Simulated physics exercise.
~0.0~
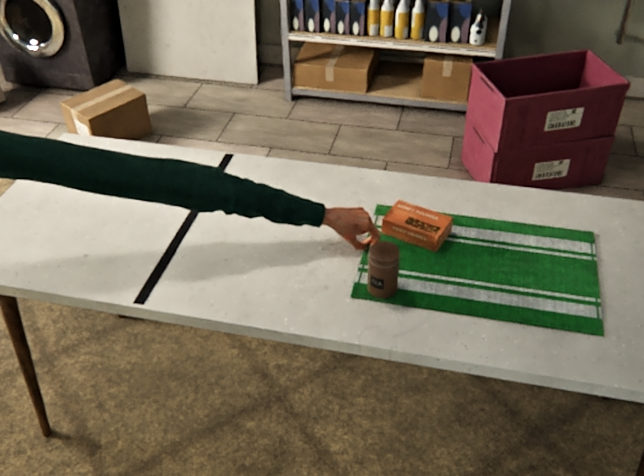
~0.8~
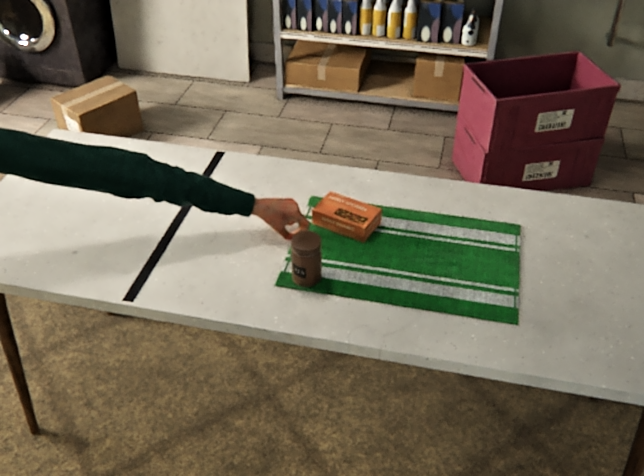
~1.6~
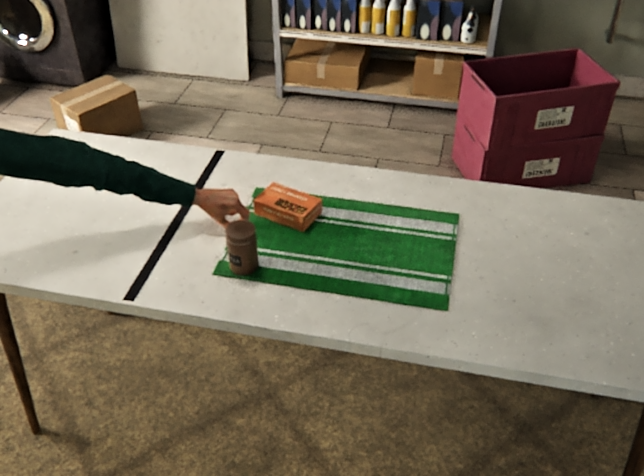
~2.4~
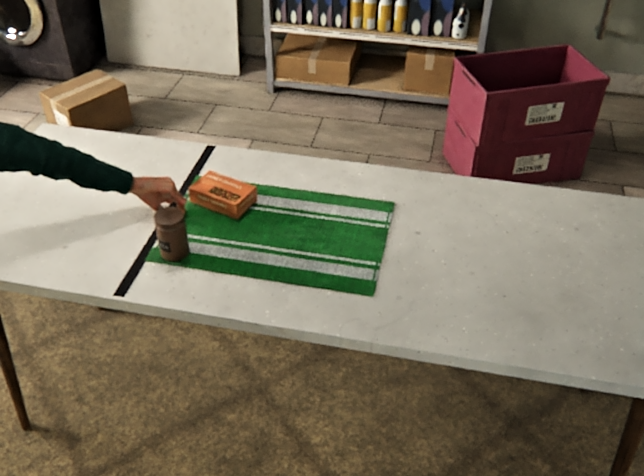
A hand drags a green tea towel carrying a jar and packet left to the tape.
